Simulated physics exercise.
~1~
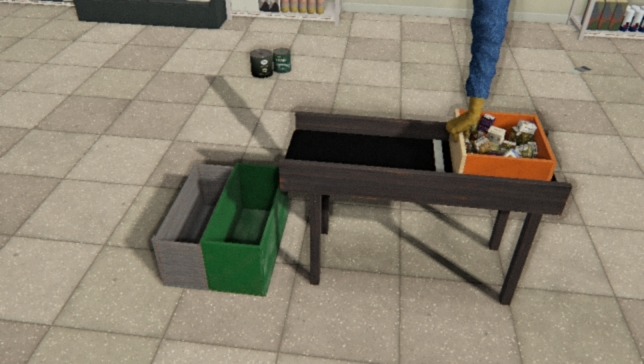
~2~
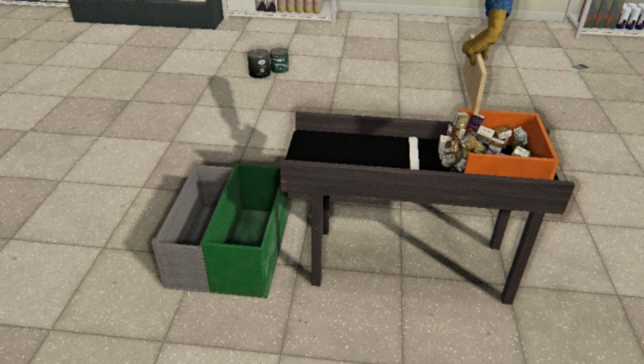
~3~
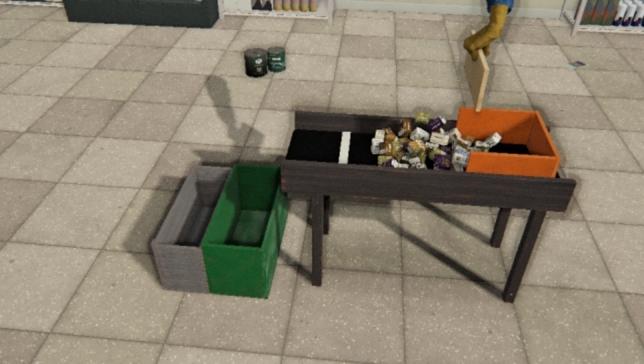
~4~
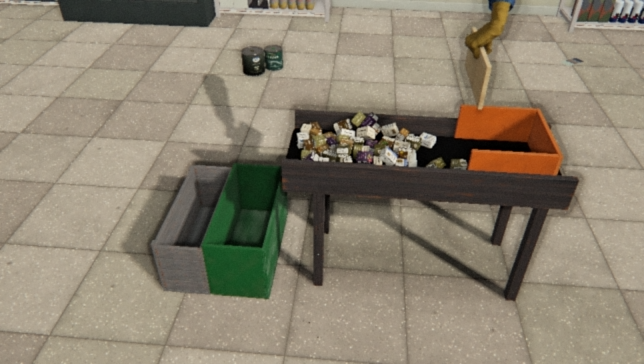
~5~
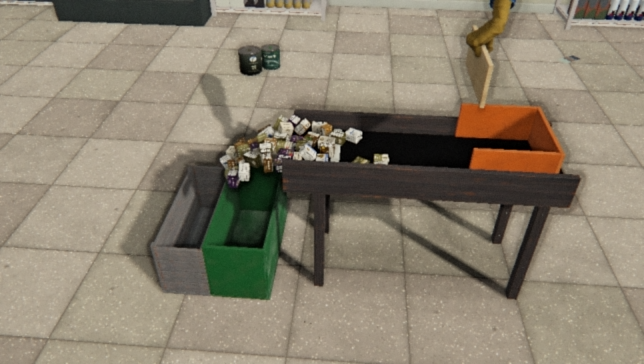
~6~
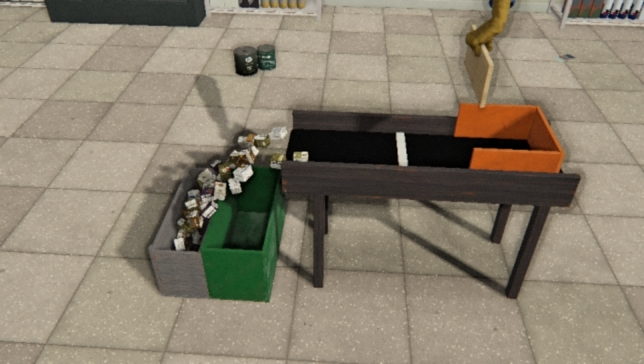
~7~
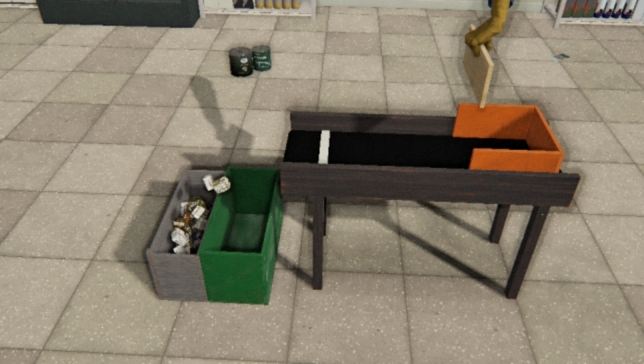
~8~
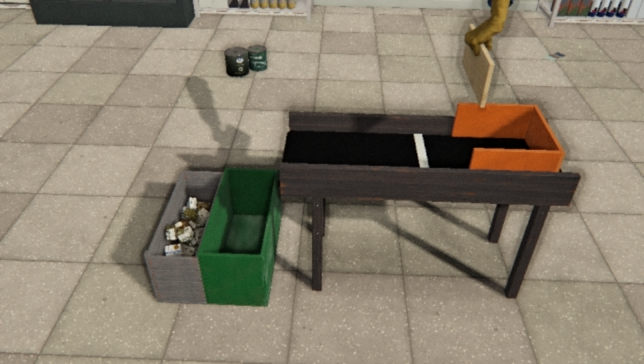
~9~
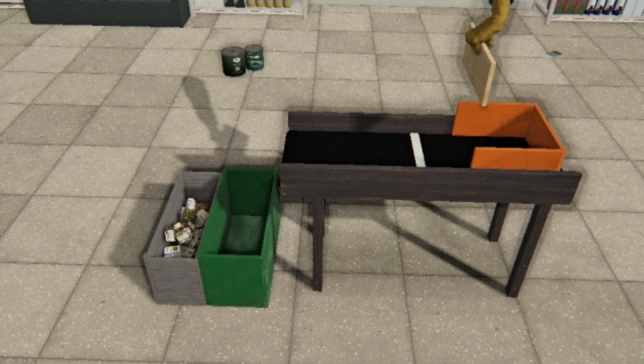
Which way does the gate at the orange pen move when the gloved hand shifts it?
The gate moves up, and the gloved hand then holds it above the pen.
